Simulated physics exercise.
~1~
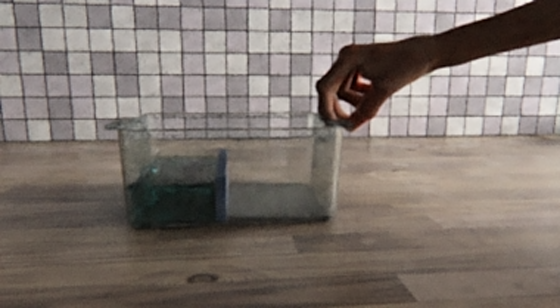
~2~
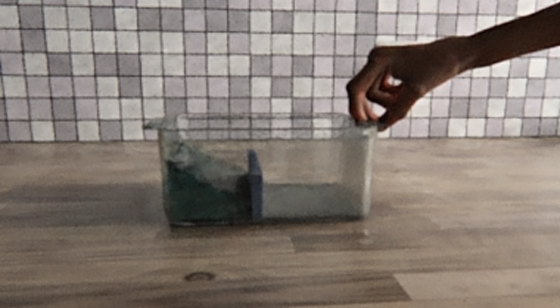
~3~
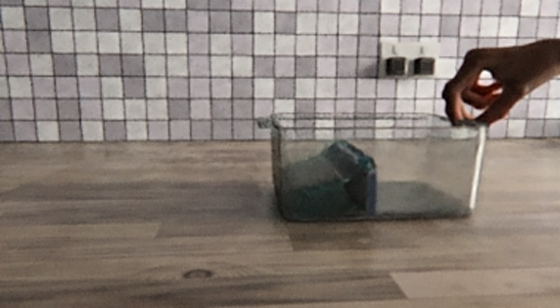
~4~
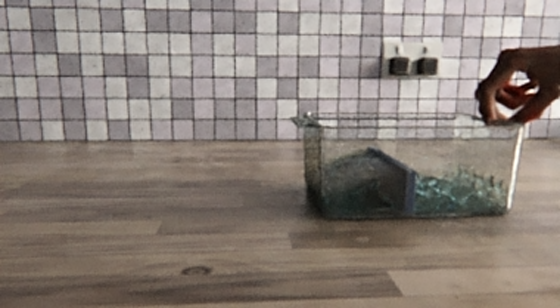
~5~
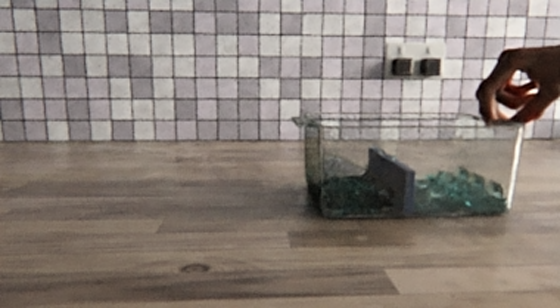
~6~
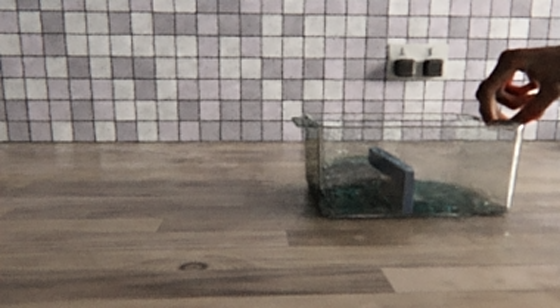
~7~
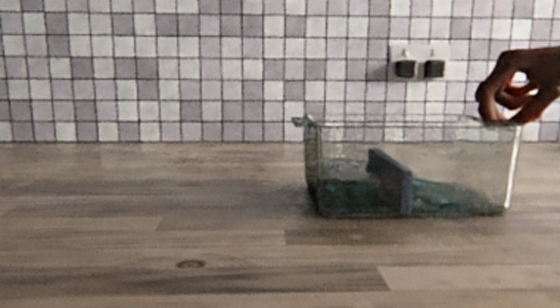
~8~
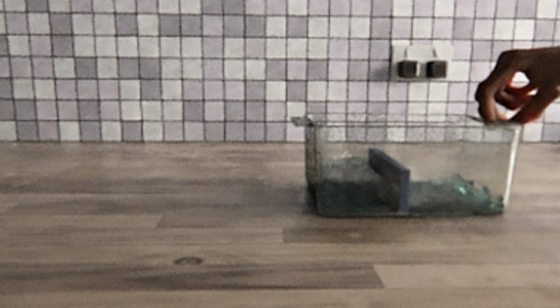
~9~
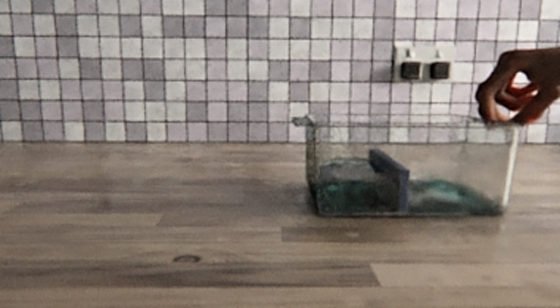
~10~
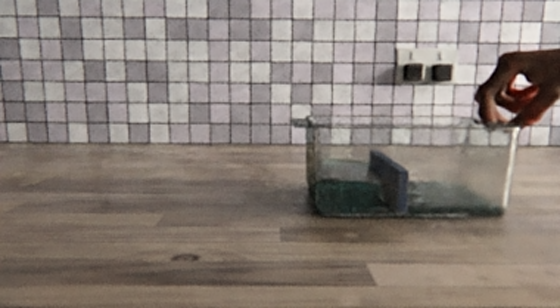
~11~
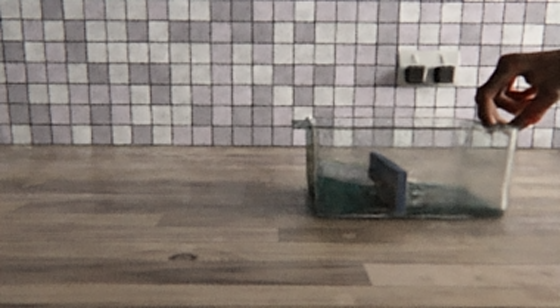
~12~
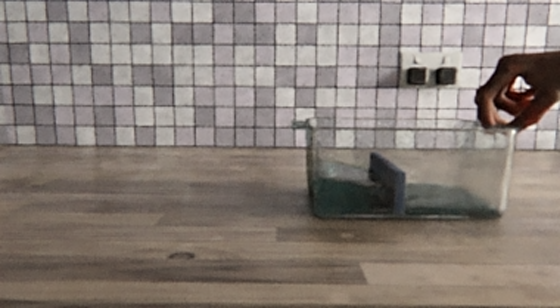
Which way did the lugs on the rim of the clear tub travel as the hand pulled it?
The lugs moved to the right along with the tub.
